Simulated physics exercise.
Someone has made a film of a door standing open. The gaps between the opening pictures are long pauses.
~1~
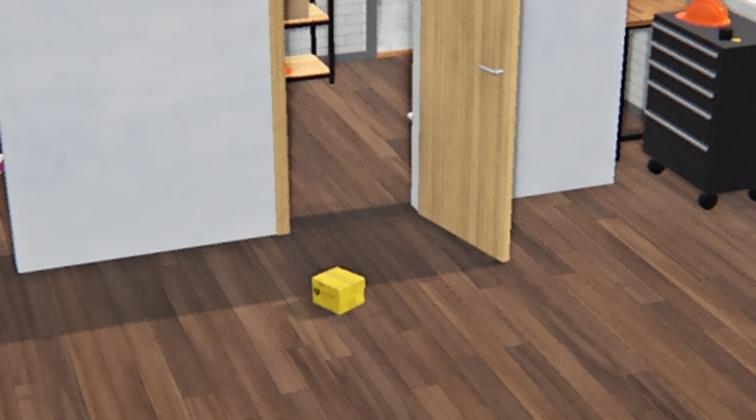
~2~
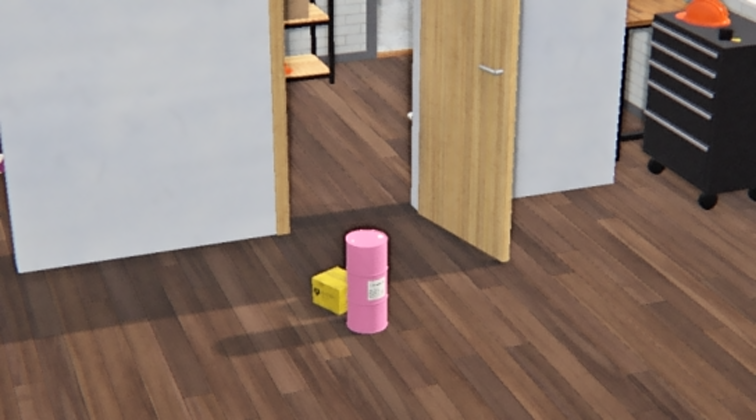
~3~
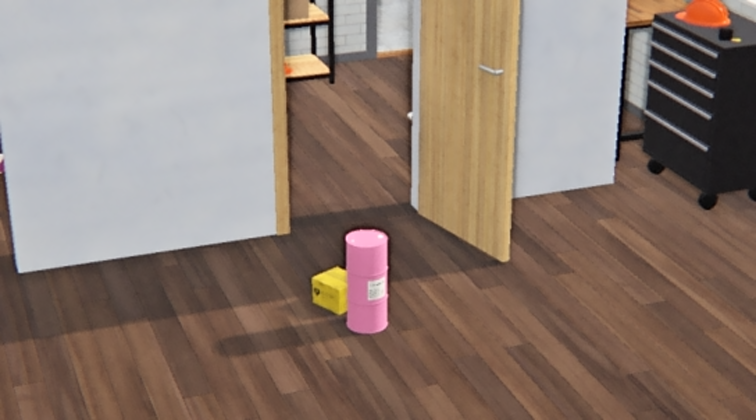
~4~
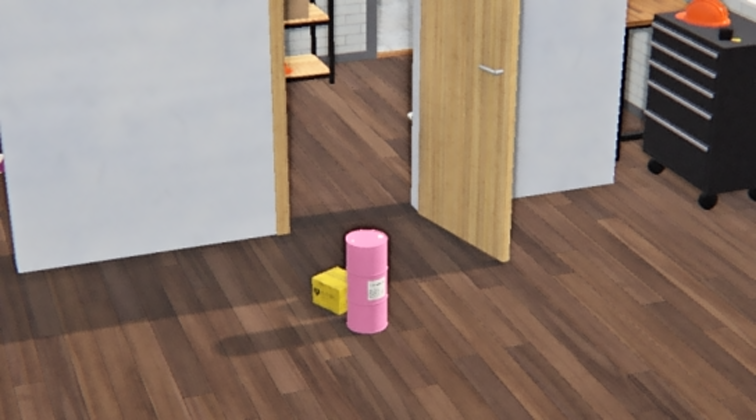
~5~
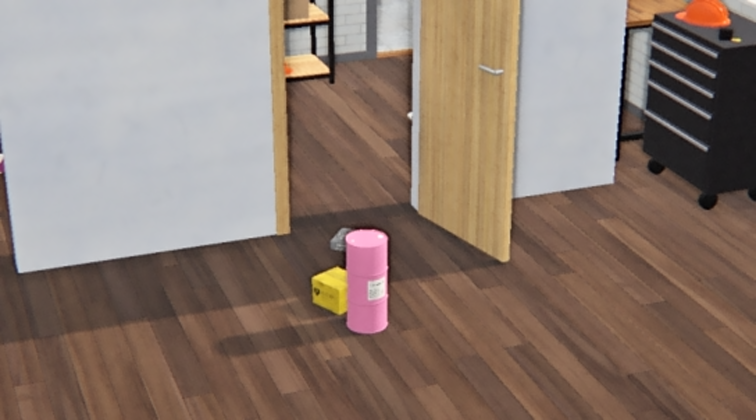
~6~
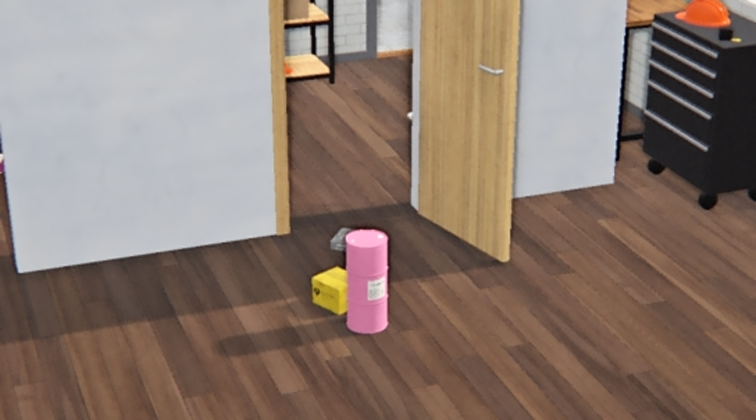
At first, a yellow parcel sits alone on the wooden floor in front of a wide-open door. A pink canister then appears beside it, partly covering it from view, and later a small grey object shows up behind the canister. The door, parcel and canister all stay still.
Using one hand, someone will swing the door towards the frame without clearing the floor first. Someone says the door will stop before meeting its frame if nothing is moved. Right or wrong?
Wrong.
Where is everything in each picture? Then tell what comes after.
Door wide open and still; yellow parcel (338, 290), in the first picture.
Door wide open and still; yellow parcel (338, 290); pink canister (367, 282), in the second picture.
Door wide open and still; yellow parcel (338, 290); pink canister (367, 282), in the third picture.
Door wide open and still; yellow parcel (338, 290); pink canister (367, 282), in the fourth picture.
Door wide open and still; yellow parcel (338, 290); pink canister (367, 282), in the fifth picture.
Door wide open and still; yellow parcel (338, 290), in the sixth picture.
Then, 0.80 s on from there, door at 70°.
Then, 1.30 s on from there, door at 30°; grey packet shifted a little near (343, 236).
Then, 1.50 s on from there, door at 14°; grey packet shifted about its own width near (326, 228).
Then, 1.70 s on from there, door at 1°; grey packet shifted well along near (314, 217).
In the end, door at 0°; moved from the start, grey packet; the other 2 unmoved. At the end, from the last picture's camera, grey packet near (308, 210).
